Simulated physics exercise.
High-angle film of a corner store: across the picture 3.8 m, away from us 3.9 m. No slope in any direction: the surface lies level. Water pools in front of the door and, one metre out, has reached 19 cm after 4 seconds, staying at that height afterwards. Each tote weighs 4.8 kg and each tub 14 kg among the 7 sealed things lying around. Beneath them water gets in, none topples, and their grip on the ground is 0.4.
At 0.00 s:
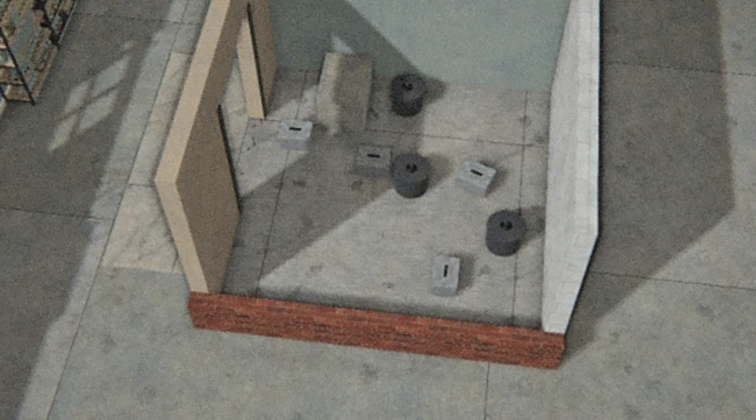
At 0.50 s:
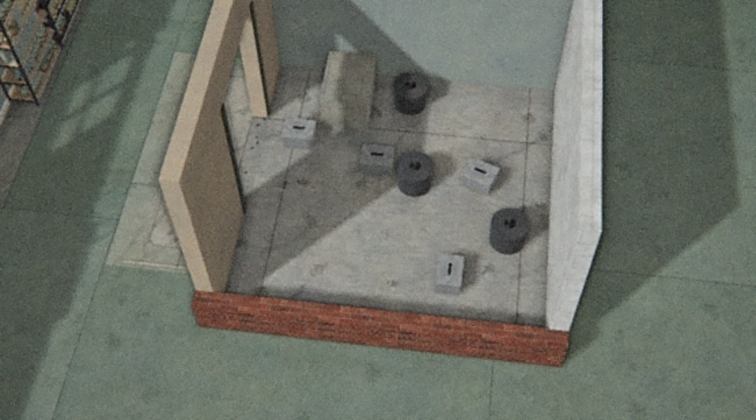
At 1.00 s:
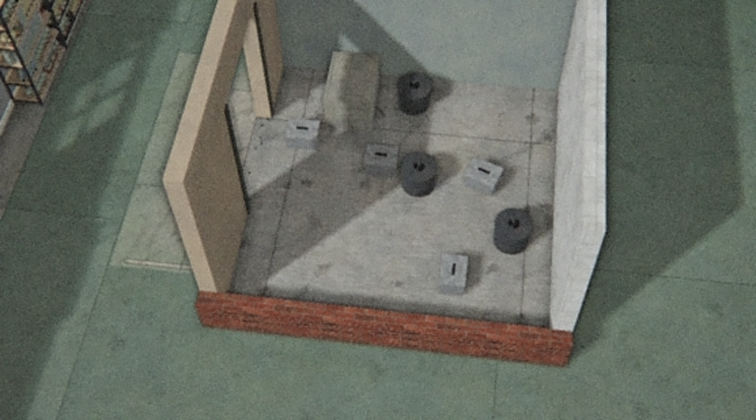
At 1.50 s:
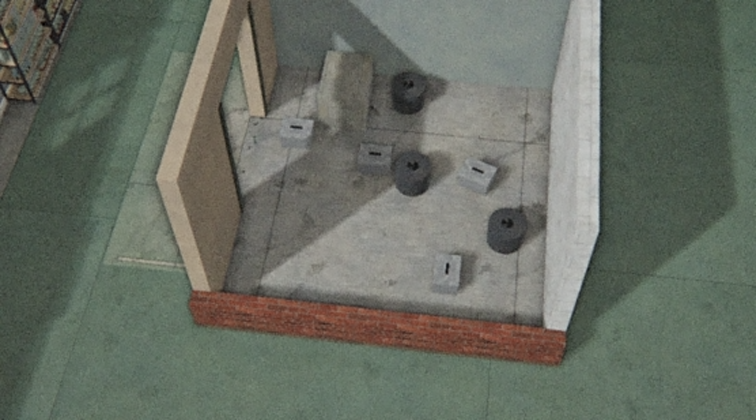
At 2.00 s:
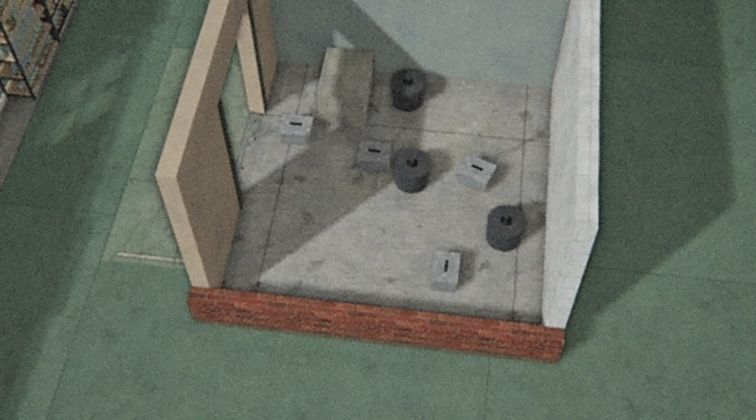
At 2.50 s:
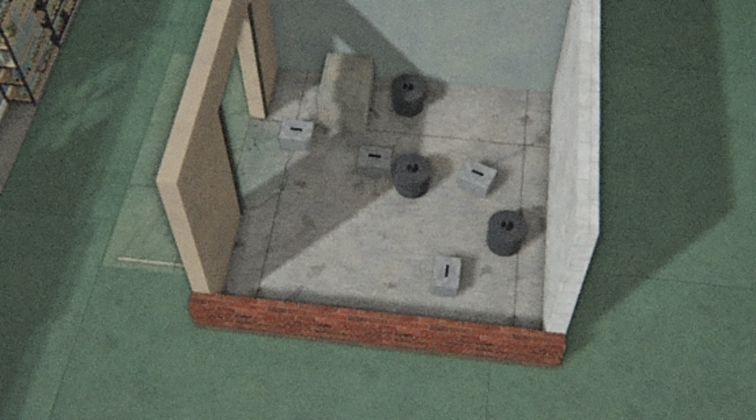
A corner store is seen from a high angle, its small open-fronted room edged by a low red brick strip, with a tan wall at left and a white one at right. Three dark round objects and four pale grey blocks sit still on the grey floor. The ground outside turns from grey to green, the tint later deepening and edging past the left wall, while the view jitters slightly.
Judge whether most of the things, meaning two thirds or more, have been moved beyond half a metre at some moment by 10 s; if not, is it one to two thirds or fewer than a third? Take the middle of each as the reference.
Yes, two thirds or more.
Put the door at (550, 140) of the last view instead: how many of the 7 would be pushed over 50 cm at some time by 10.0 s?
The count would be 5.
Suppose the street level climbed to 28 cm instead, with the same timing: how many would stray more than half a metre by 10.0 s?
Count: 7.
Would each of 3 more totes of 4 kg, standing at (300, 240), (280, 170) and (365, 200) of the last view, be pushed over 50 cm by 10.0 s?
Respectively, lower, higher and higher.
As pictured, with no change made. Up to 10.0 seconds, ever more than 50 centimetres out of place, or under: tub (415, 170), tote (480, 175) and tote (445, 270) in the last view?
Result, in order: Exceeded / exceeded / exceeded.
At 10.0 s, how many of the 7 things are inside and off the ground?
My tally comes to 7.
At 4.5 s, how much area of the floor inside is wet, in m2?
My estimate is roughly 5.5 m2.
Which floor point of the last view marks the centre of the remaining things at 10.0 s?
Around (467, 172).
After 3.5 s 0 of 7 are over 50 cm from their spots; 0 afloat.
After 4.5 s 1 of 7 are over 50 cm from their spots; 1 afloat.
After 7.0 s 5 of 7 are over 50 cm from their spots; 4 afloat.
After 10.0 s 6 of 7 are over 50 cm from their spots, and 6 have been at some point; 7 afloat.
